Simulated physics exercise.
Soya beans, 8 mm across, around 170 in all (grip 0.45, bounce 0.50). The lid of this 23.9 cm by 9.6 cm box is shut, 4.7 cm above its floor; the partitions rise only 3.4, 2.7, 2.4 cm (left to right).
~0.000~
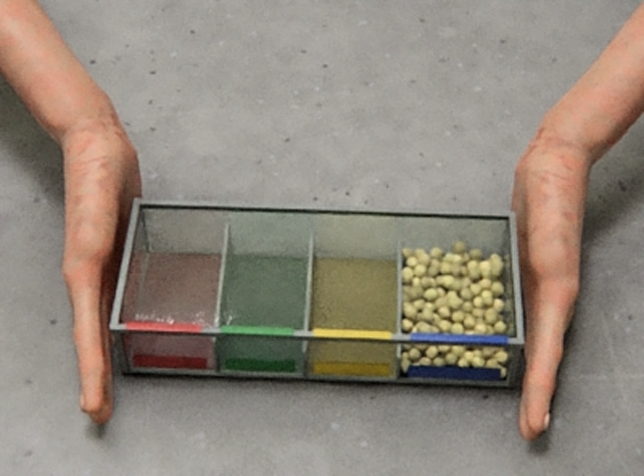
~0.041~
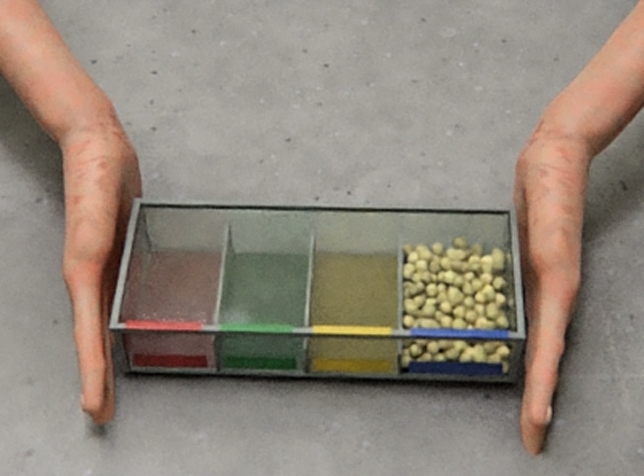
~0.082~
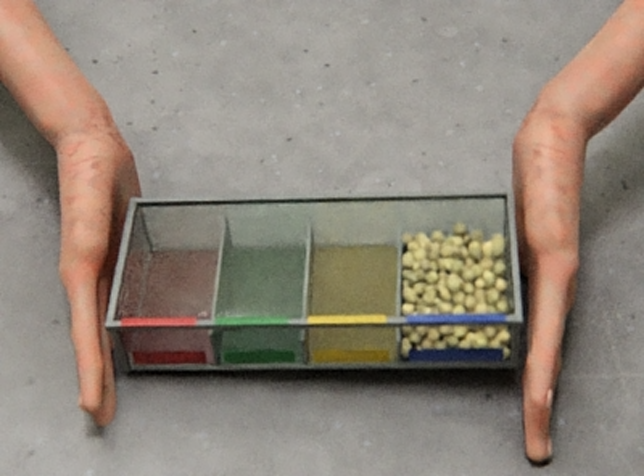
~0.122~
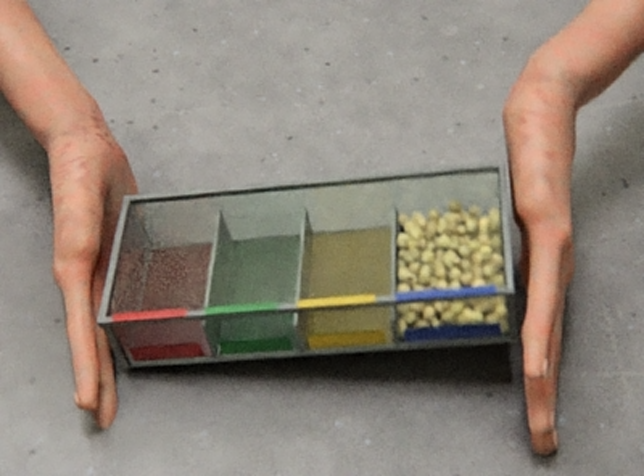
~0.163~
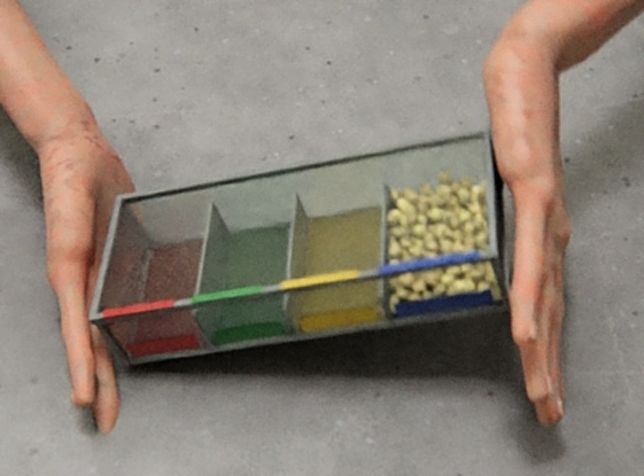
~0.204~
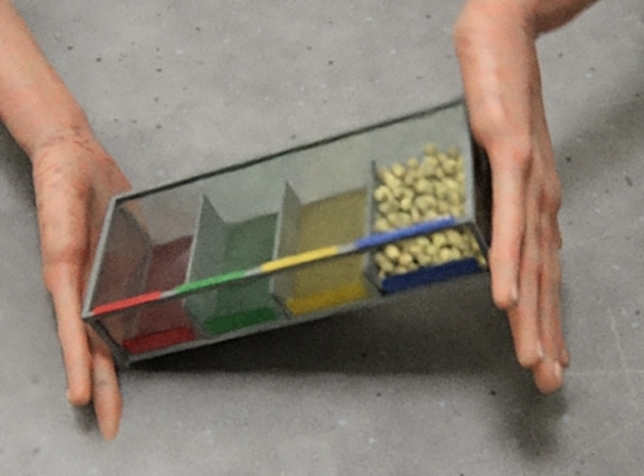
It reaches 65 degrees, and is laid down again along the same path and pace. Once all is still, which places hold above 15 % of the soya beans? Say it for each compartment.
Red under, blue over, green over, yellow over.
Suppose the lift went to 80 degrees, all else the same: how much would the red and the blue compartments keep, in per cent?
Red 15; blue 20.
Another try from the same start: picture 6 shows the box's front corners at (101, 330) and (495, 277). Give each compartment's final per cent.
Red 5; blue 60; green 15; yellow 20.
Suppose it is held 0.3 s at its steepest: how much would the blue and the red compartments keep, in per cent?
Blue 50; red 5.
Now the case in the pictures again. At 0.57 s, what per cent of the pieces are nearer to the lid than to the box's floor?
Some 50 per cent.
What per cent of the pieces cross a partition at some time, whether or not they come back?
Some 60 per cent.
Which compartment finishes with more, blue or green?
The blue one has more.
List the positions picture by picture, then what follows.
The first frame shows box tilt 0 degrees, front corners at (118, 326) and (517, 341); blue 100 %.
The second frame shows box tilt 1 degrees, front corners at (118, 325) and (518, 335).
The third frame shows box tilt 5 degrees, front corners at (114, 323) and (515, 318), lowest corner left back.
The fourth frame shows box tilt 10 degrees, front corners at (106, 319) and (507, 289), lowest corner left back.
The fifth frame shows box tilt 17 degrees, front corners at (98, 316) and (490, 253), lowest corner left back.
The sixth frame shows box tilt 24 degrees, front corners at (90, 314) and (467, 218), lowest corner left back; blue 100 %. The box's pace is about 165 degrees a second.
Then, at 0.57 s, tilt 62 degrees; blue 65 %, green 5 %, yellow 30 %.
After 0.82 s, tilt 23 degrees; blue 40 %, green 25 %, yellow 30 %.
After 1.17 s, tilt 0 degrees; blue 40 %, green 25 %, yellow 30 %.
At rest (1.7 s), red 0 %, blue 40 %, green 25 %, yellow 30 %.
